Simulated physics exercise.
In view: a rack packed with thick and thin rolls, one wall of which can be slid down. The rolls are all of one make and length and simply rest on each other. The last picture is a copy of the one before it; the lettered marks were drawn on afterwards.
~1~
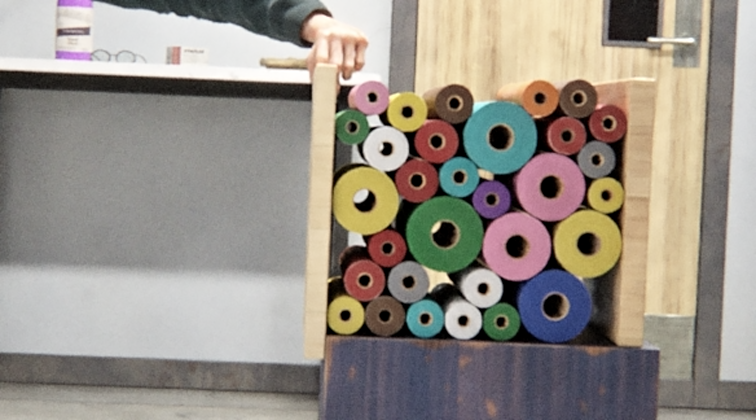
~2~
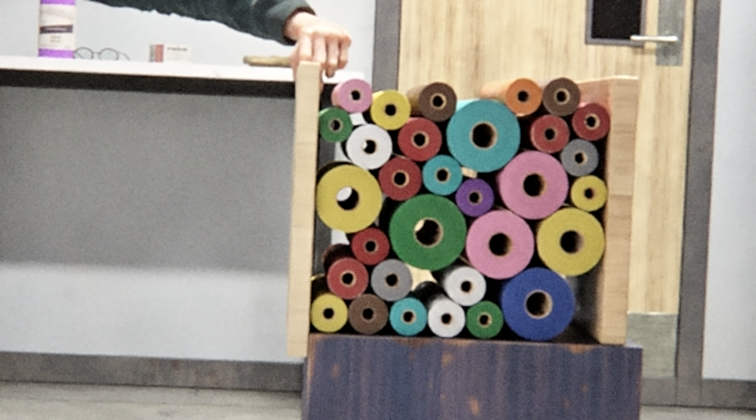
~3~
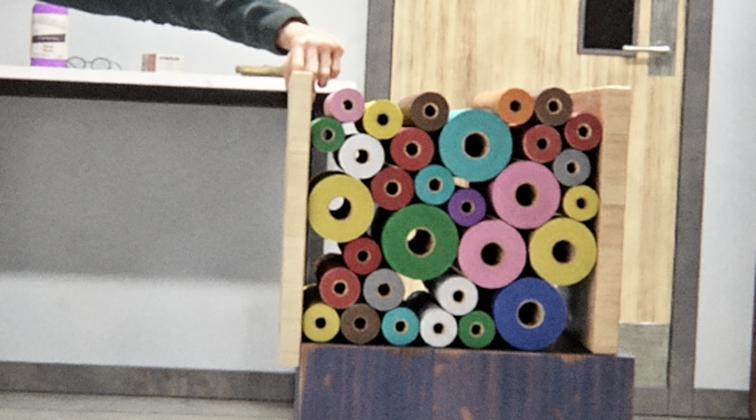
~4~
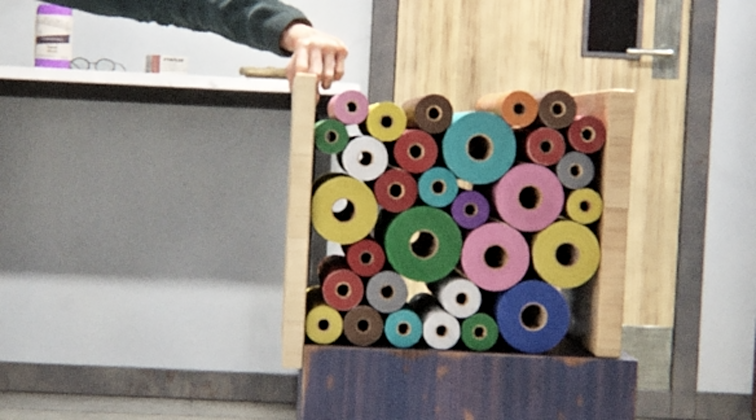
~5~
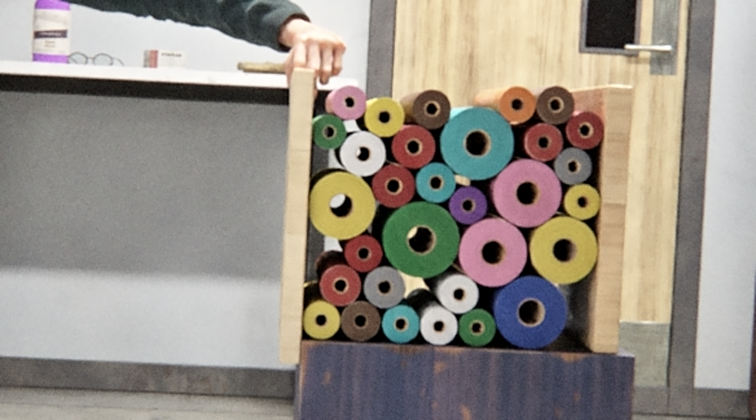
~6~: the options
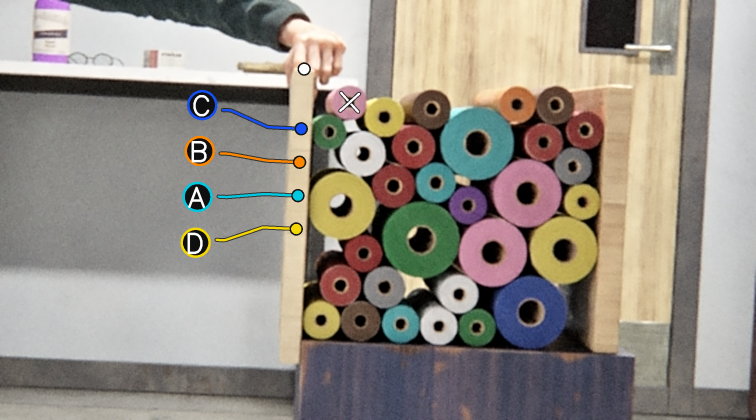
To begin with, a hand rests on top of the left side board of a wooden rack packed with thick and thin colourful rolls. The view drifts slightly, then nearly settles, while the hand stays on the board and the rack and rolls show no clear movement of their own.
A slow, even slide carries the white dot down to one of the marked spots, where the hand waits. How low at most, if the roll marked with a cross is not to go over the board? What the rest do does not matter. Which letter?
Slide it to B.
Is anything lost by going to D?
Yes.
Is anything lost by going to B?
At B: No.
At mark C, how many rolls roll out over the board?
With C, none.
On the copy, A at (298, 196); B at (300, 162); C at (302, 129); D at (297, 229); the cross at (349, 103); the white dot at (305, 69).
On B. First, top of the board (312, 119).
Then, top of the board (310, 162).
Finally, top of the board (310, 162), none out over the board, the crossed one still inside.
By contrast, A lets the crossed one out; C keeps the crossed one inside; D lets the crossed one out.
